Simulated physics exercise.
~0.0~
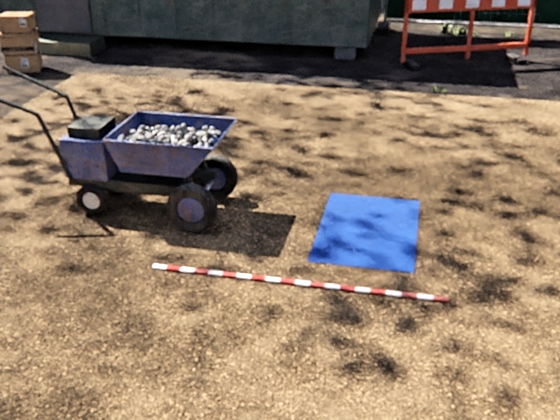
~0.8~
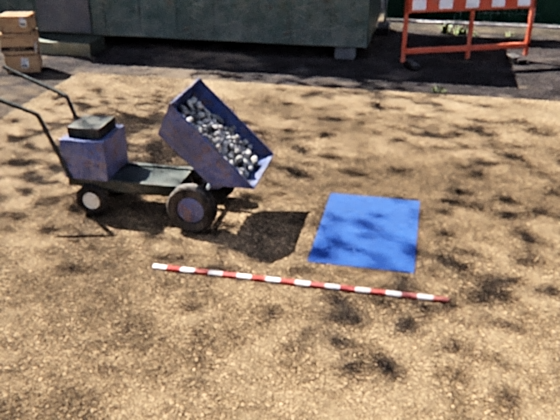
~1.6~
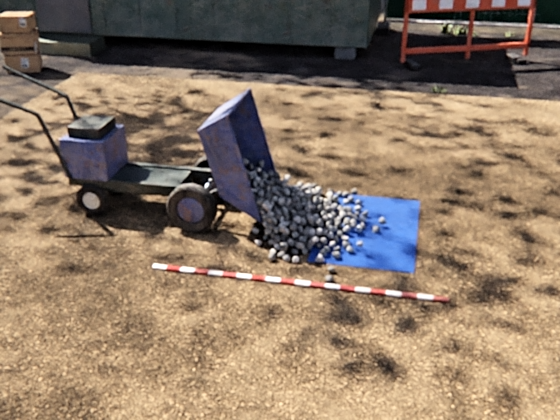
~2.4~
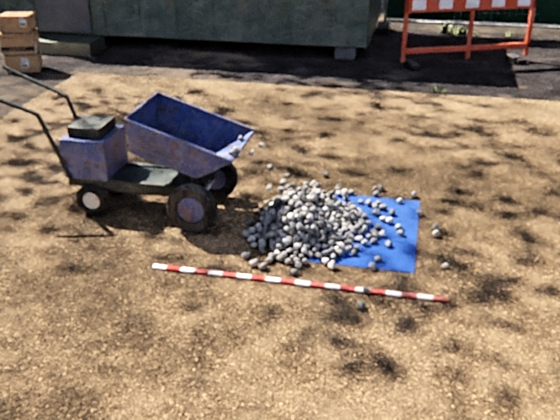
Blue-trayed barrow tipping grey stones onto sandy ground and part of a blue sheet, then lowering its nearly empty tray partway.
